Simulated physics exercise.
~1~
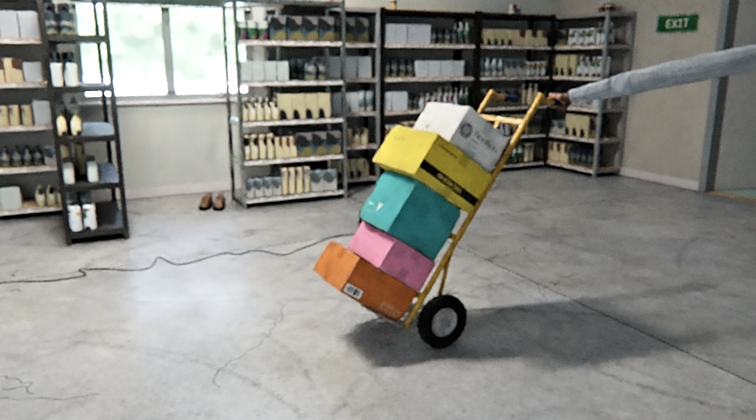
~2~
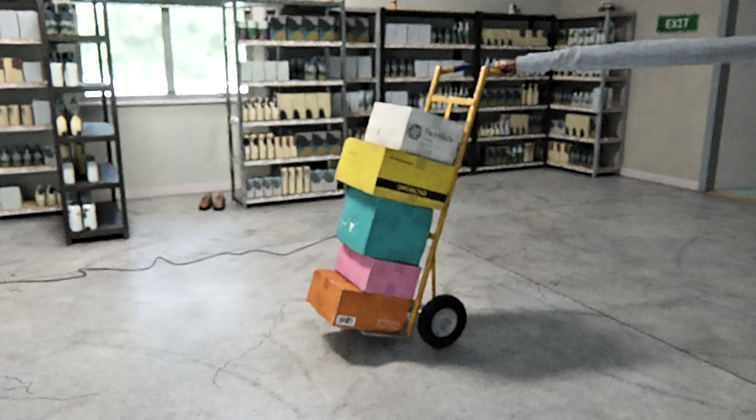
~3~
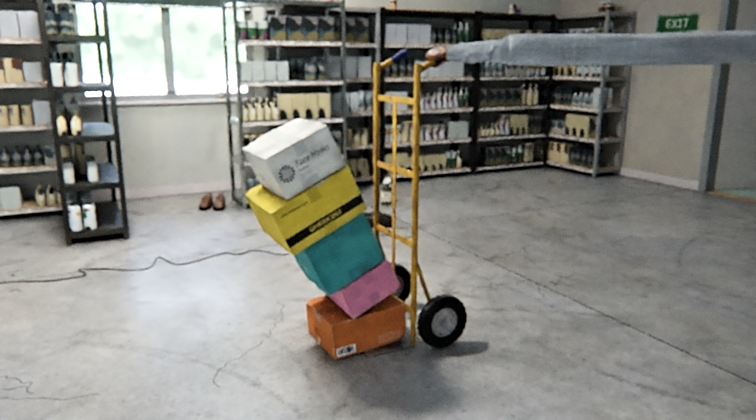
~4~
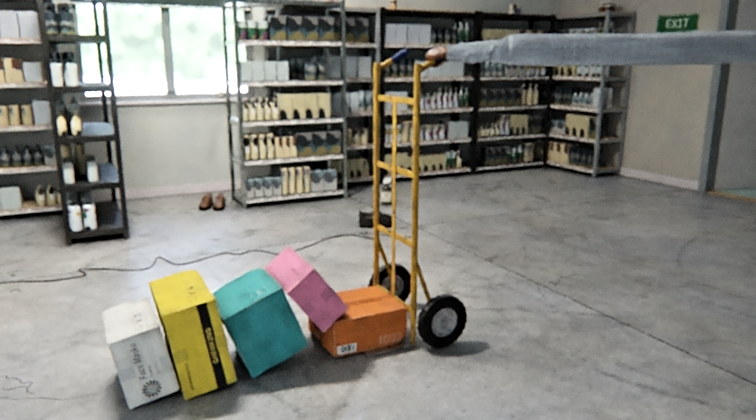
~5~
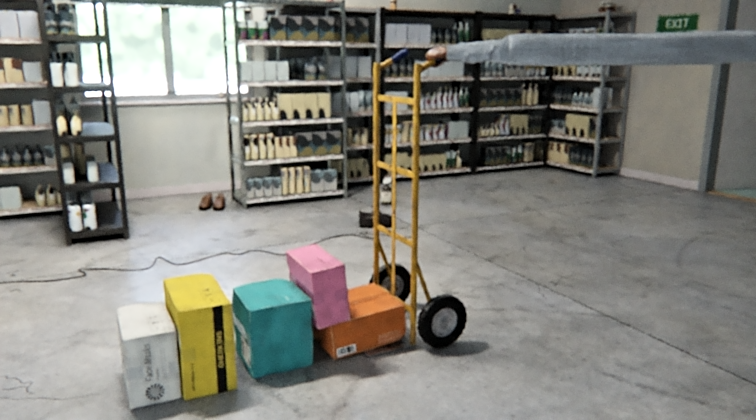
A yellow hand truck stacked with five boxes leans back toward the right on a grey concrete floor, seen from a still viewpoint in a room lined with shelves of shoes and bottles. From the bottom, the boxes are orange, pink, turquoise, yellow and white. A grey-sleeved arm reaching in from the right tips the truck upright. The upper four boxes pitch left together, then separate as they fall. Finally the white, yellow and turquoise boxes rest on the floor, while the pink one lies toppled against the orange box, still at the truck's base.
